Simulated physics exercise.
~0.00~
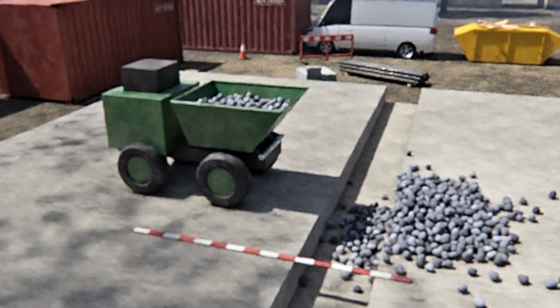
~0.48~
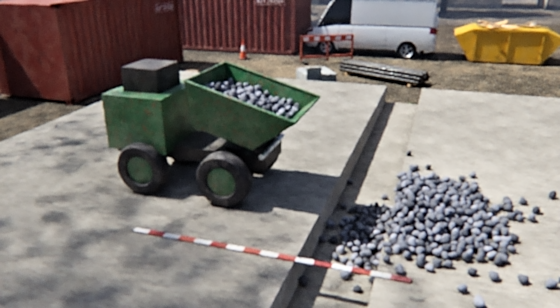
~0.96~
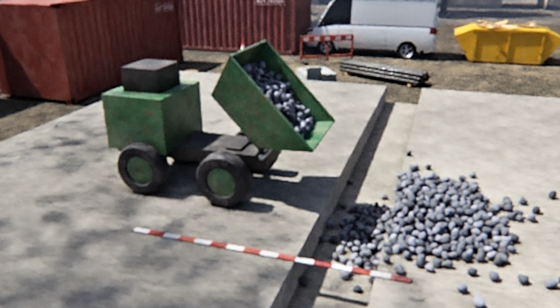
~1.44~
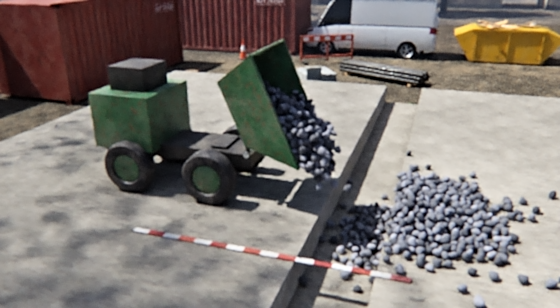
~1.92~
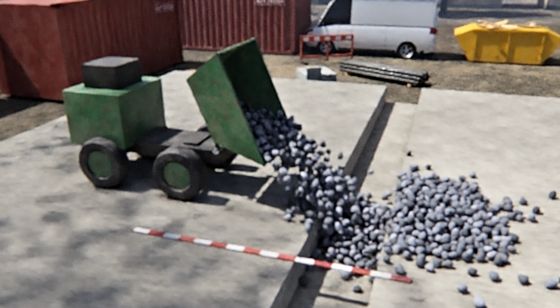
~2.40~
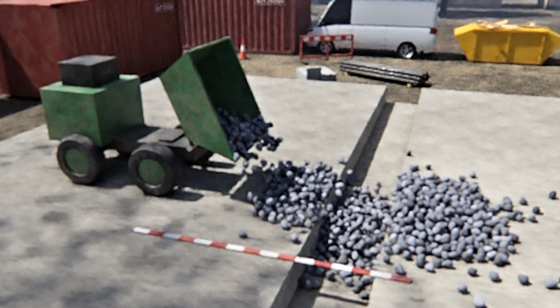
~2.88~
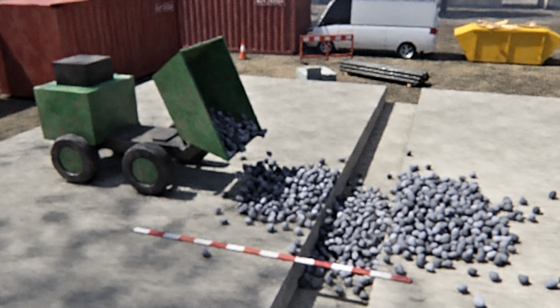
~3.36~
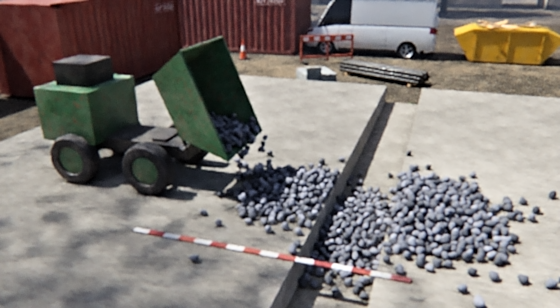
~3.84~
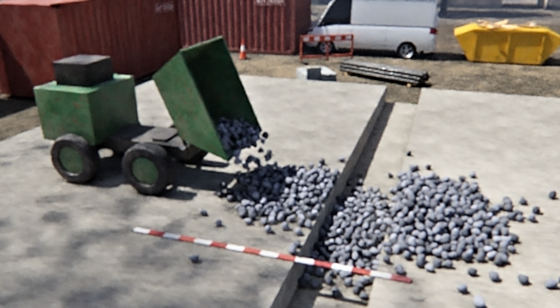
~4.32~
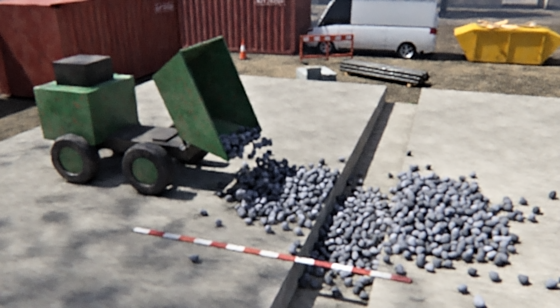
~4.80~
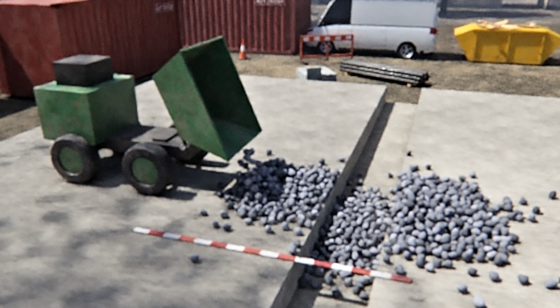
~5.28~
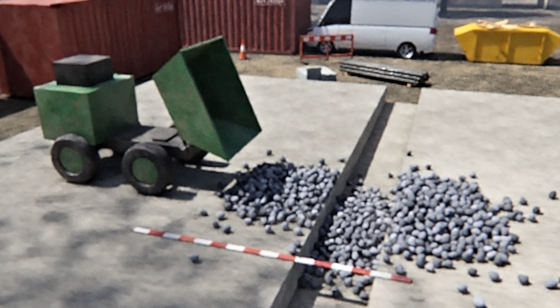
On a concrete yard, a green dumper tipping grey stones across a trench beside an older heap, backing left, its skip finally empty.
